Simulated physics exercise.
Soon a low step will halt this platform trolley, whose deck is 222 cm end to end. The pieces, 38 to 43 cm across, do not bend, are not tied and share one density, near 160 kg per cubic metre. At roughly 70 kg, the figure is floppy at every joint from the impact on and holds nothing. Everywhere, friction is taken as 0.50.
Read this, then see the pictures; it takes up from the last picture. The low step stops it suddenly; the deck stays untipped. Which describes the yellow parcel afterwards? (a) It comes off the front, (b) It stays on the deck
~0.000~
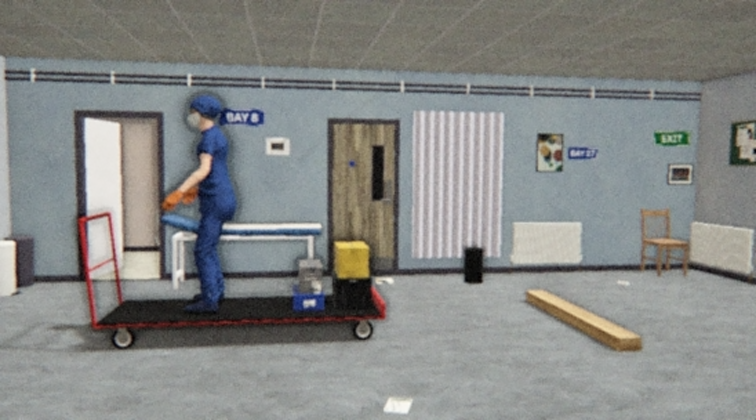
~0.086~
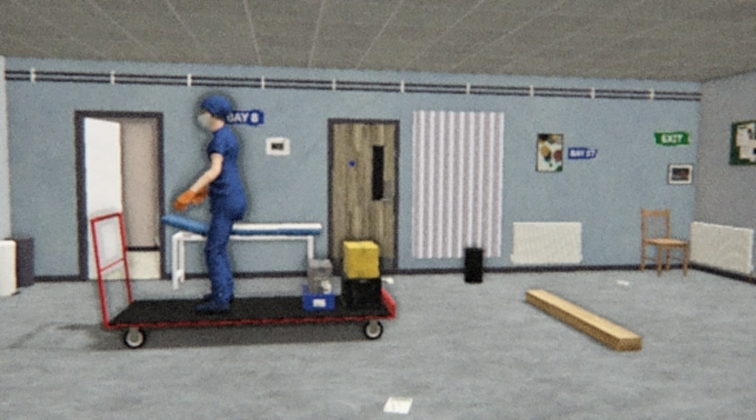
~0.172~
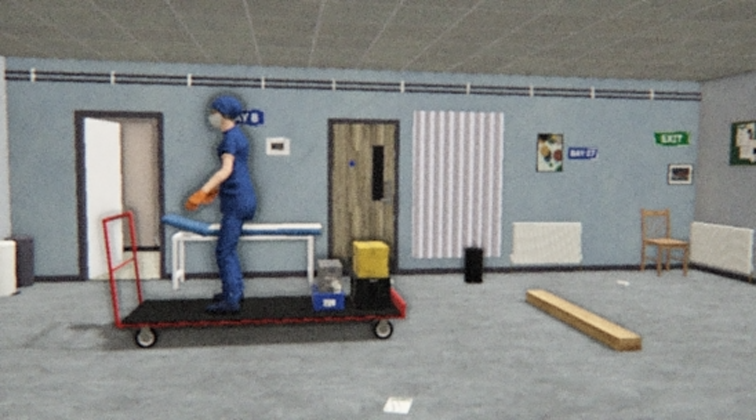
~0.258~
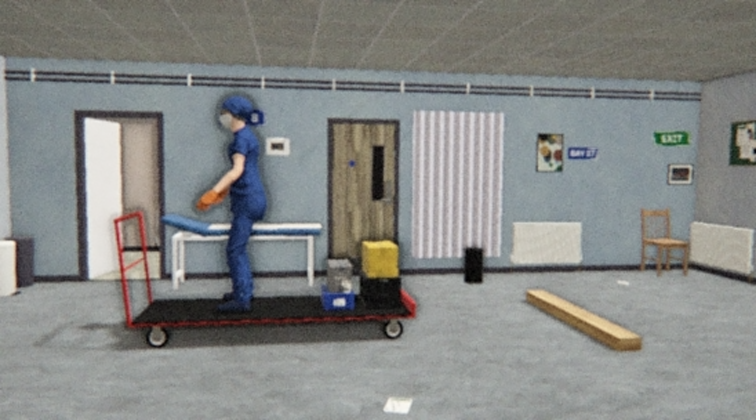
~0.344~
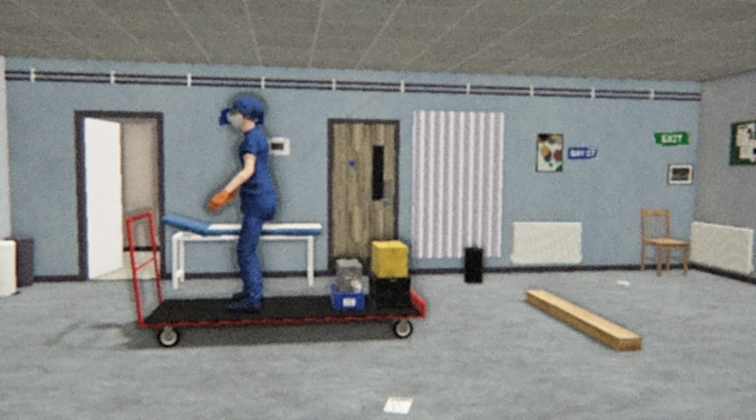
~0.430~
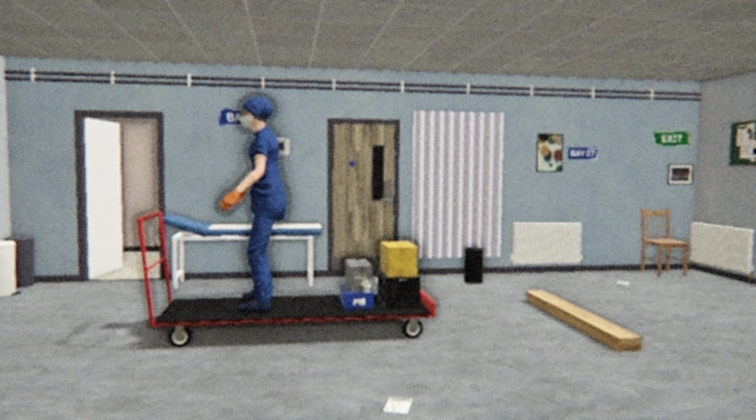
(b) It stays on the deck.
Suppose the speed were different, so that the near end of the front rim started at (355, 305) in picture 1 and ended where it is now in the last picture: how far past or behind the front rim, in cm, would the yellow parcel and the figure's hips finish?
With that change, yellow would rest 50 cm beyond the front rim and the hips 80 cm back from it.
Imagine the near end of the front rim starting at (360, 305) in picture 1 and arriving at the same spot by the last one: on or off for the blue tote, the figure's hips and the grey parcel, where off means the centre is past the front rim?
Then the blue one is still in place, the hips are still in place and the grey one is still in place.
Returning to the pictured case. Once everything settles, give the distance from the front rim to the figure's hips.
Roughly 80 cm behind the rim.
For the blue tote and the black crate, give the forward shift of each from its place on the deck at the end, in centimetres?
Forward shift in cm: Blue 15, black 5.
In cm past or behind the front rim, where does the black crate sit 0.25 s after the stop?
Around 20 cm short of the front rim.
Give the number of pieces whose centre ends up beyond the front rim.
Total: 0.
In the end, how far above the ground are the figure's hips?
Roughly 35 cm.
After 1.91 s the deck stops.
After 2.16 s the yellow parcel is 13 cm behind the rim, tilted 0°, near (563, 256) in the last picture's view.
After 2.46 s the yellow parcel is 13 cm behind the rim, tilted 0°, near (563, 256) in the last picture's view.
After 2.91 s the yellow parcel is 13 cm behind the rim, tilted 0°, near (563, 256) in the last picture's view.
When all is still (5.9 s), nothing is past the rim; behind it, blue tote, yellow parcel, black crate, grey parcel and the figure's hips.
